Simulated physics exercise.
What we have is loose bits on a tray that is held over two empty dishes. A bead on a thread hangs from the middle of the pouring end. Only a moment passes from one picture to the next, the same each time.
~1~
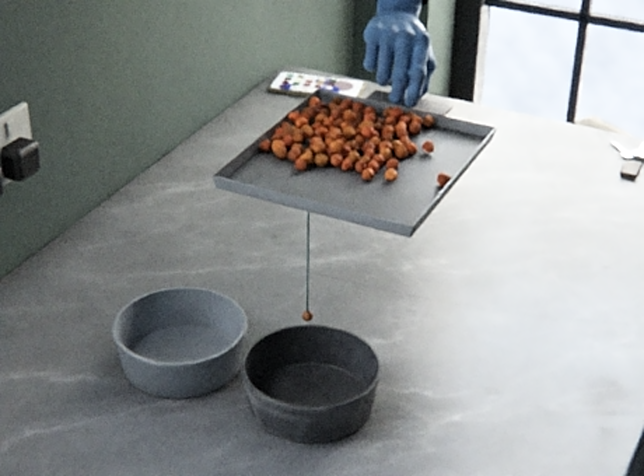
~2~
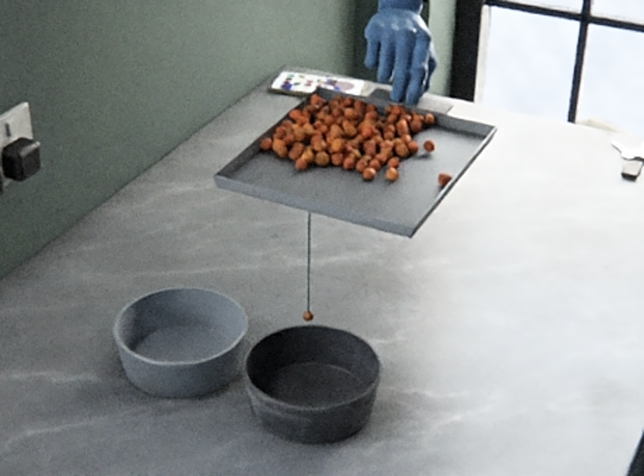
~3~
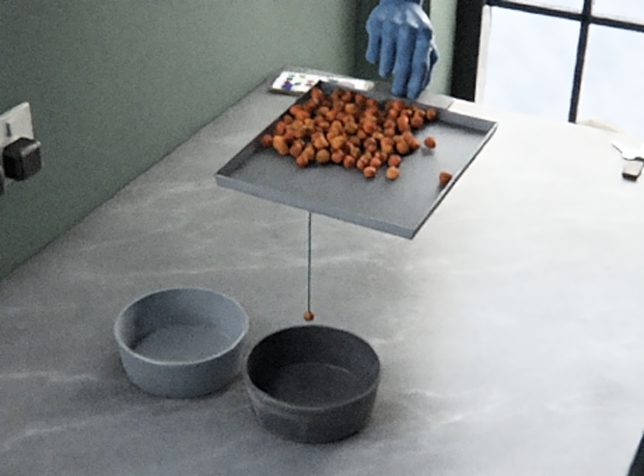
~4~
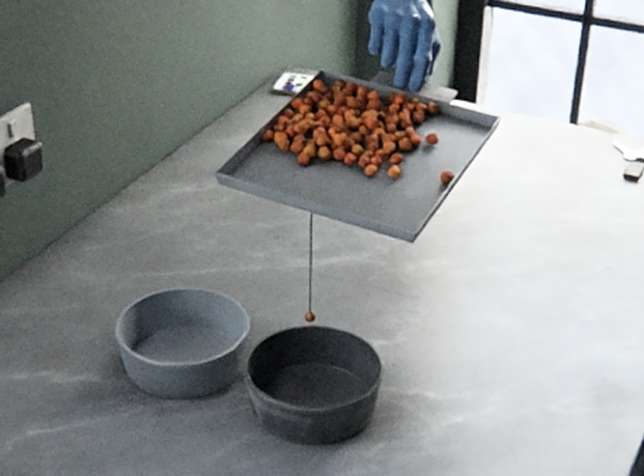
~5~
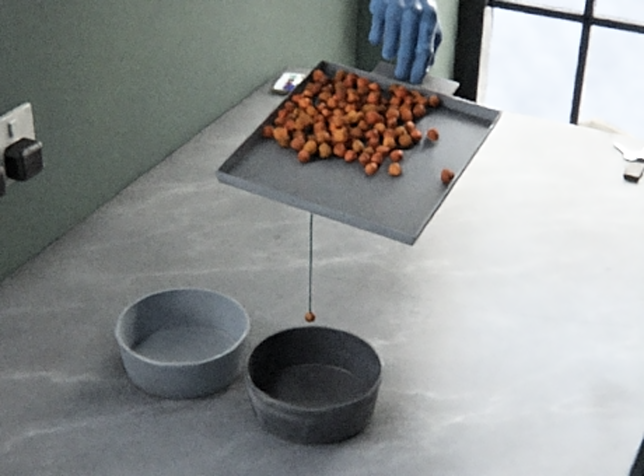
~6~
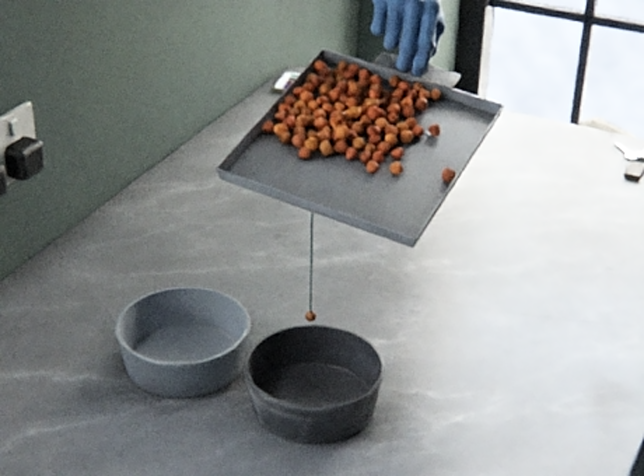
A blue-gloved hand slowly raised the back of a gray tray of small orange-brown lumps, tilting it slightly toward its right front corner, above two empty bowls, while a bead hung nearly still on its thread.
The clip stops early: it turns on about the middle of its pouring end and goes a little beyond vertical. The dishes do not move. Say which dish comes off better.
Fuller: The right-hand dish.
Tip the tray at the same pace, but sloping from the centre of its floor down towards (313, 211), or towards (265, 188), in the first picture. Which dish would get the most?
First the right one, then left.
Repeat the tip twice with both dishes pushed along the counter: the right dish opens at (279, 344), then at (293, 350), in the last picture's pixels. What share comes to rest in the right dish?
Roughly 20 per cent, and 30 per cent.
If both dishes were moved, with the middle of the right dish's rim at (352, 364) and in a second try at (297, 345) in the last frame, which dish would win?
In turn: The right one; the dish on the right.
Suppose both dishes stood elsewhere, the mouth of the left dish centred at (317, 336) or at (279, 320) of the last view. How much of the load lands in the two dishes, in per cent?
First some 70, then 70 per cent.
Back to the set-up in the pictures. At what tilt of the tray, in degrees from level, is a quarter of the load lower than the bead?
Around 95° of tilt.
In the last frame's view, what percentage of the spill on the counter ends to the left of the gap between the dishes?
Close to 0 per cent.
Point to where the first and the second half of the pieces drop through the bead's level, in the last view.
First near (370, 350), later near (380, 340).
Soon after the last picture, tray tipped steeply; most on the tray; a stray few in the right dish; a small part outside both; a small part in the air.
A little later, tray tipped right over; about half on the tray; about a quarter in the right dish; a small part outside both; about a quarter in the air.
Later still, tray tipped past a quarter turn; about half in the right dish; about half outside both.
At rest, tray tipped past a quarter turn; about half in the right dish; none in the left dish; about half outside both.
